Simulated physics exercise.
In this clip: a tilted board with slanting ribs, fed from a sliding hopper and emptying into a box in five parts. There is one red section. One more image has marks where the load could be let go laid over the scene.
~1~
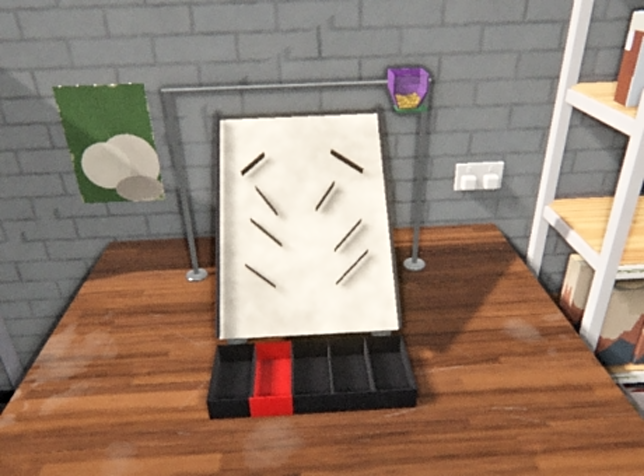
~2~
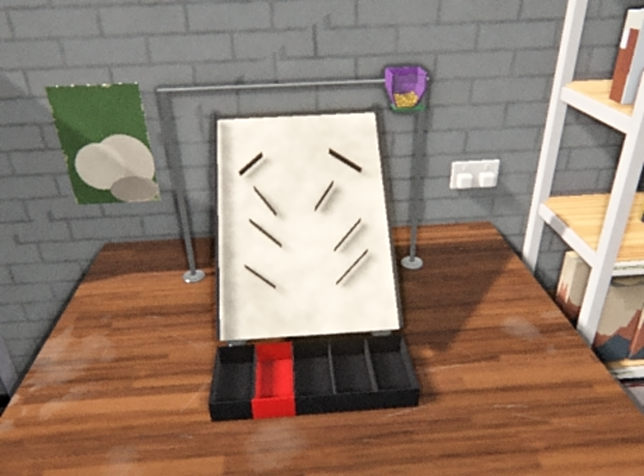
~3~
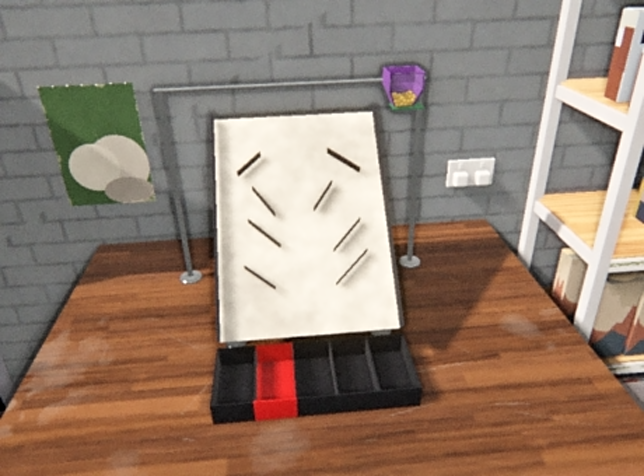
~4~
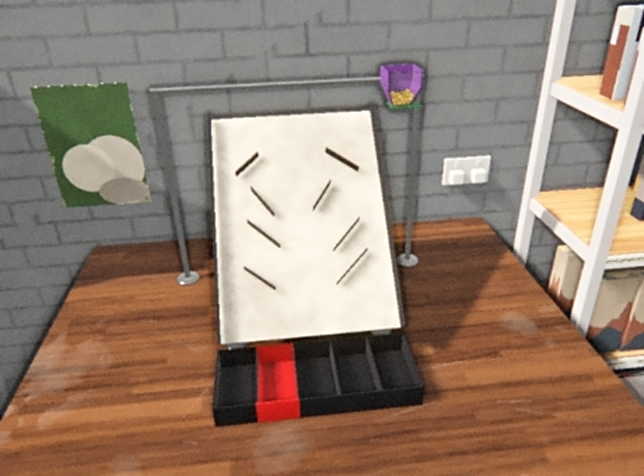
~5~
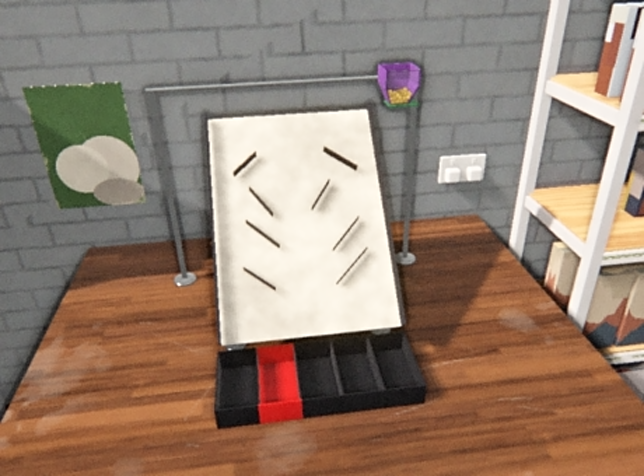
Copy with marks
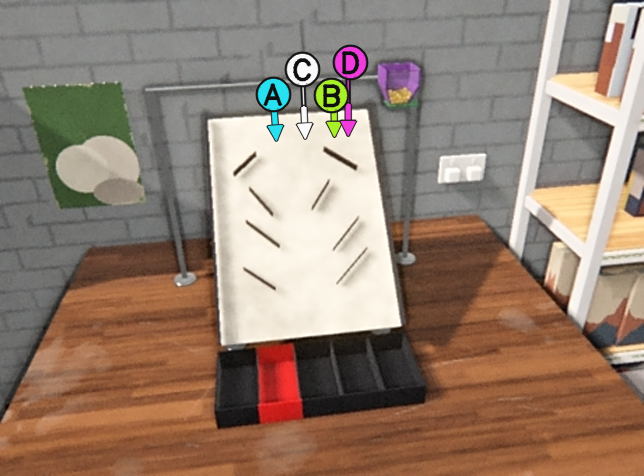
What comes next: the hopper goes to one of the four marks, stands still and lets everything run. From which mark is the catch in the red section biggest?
C.
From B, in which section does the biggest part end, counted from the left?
It is the fifth one.
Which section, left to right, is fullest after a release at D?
The fifth from the left.
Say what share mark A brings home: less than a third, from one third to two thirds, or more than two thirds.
Less than a third.
On the marked copy, mark A meets the board at (276, 135); mark B meets the board at (334, 131); mark C meets the board at (304, 133); mark D meets the board at (348, 130).
With A, just a few in the red section, the larger part in other sections, about a tenth outside the box.
With B, about a tenth in the red section, the larger part in other sections, about a tenth held on the board.
With C, roughly a third in the red section, roughly half in other sections, about a tenth outside the box.
With D, not one piece in the red section, the larger part in other sections, about a tenth held on the board, about a tenth outside the box.
